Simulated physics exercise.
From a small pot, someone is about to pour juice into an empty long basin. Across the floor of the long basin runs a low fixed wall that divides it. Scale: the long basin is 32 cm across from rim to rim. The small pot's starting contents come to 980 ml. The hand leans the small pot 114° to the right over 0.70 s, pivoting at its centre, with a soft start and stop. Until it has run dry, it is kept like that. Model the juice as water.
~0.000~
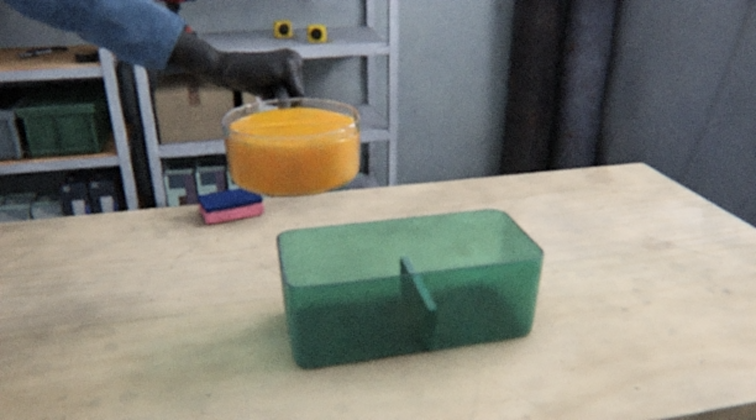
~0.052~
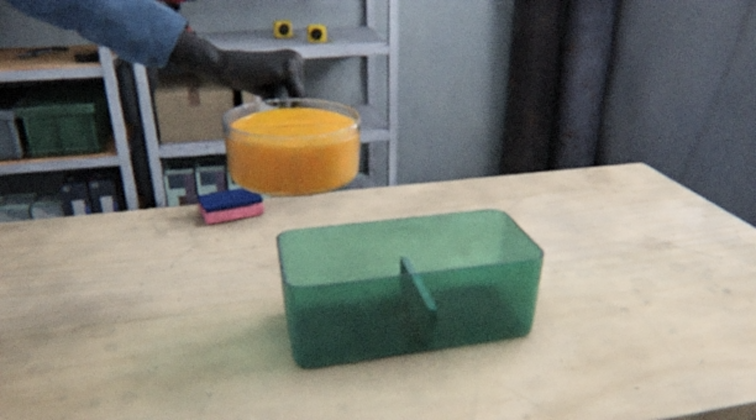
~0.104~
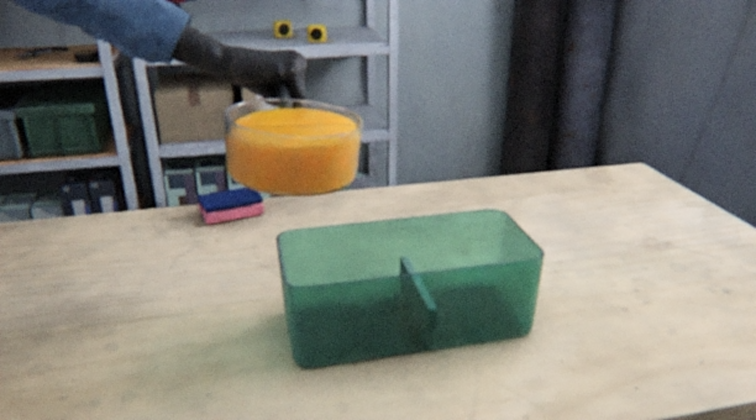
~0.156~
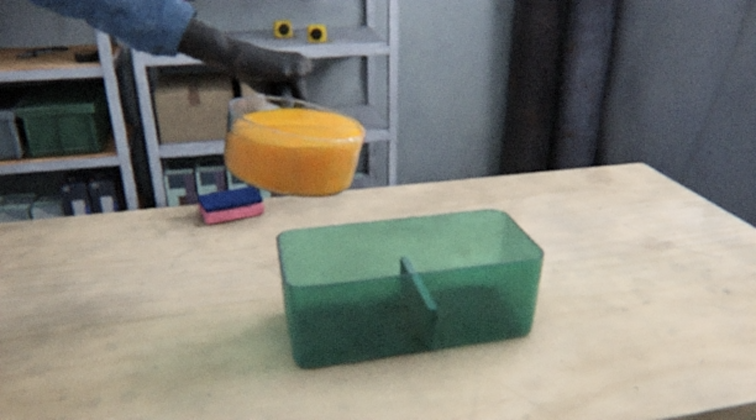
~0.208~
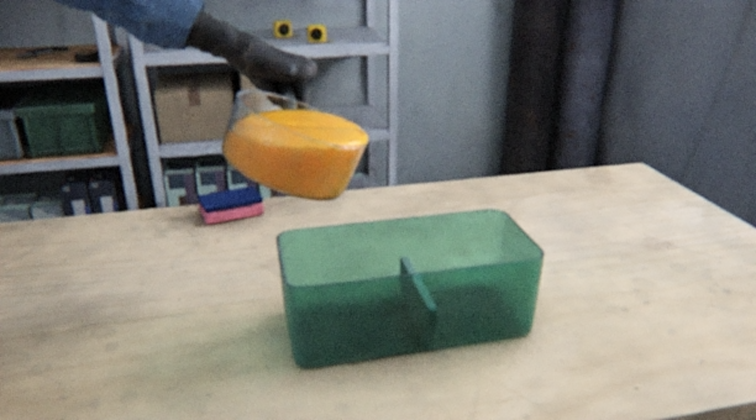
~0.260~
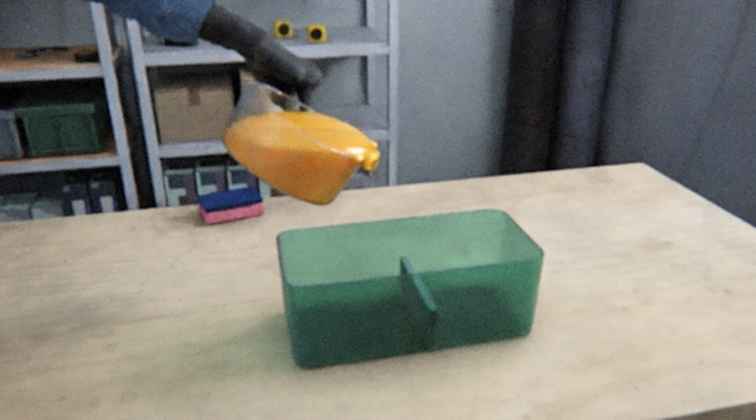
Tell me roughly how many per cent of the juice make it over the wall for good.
Roughly 22 per cent make it over.
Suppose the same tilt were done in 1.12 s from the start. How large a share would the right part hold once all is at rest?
That would be about 40 in a hundred, I'd say.
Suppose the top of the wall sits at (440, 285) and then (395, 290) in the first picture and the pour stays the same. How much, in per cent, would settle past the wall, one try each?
I'd say 10 percent on the first go, 55 percent on the next.
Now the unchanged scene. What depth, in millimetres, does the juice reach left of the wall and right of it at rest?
Left roughly 28 mm; right roughly 12 mm.
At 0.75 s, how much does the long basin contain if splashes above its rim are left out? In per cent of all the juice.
88 per cent, give or take a little.
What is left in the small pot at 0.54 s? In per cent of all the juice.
Near 14 in a hundred.
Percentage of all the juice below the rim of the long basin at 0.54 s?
I'd estimate some 46 percent of the liquid.
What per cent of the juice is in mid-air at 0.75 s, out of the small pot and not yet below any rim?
10 per cent or so.
After 0.54 s the tilt is 100° and 15 per cent is still to pour, 29 is left of the wall and 18 right of it.
After 0.75 s the tilt is 114° and 2 per cent is still to pour, 68 is left of the wall and 21 right of it.
After 0.96 s the tilt is 114° and 0 per cent is still to pour, 69 is left of the wall and 22 right of it.
After 1.20 s the tilt is 114° and 0 per cent is still to pour, 69 is left of the wall and 23 right of it.
In the end 69 per cent lies left of the wall, 22 right of it and 8 outside.
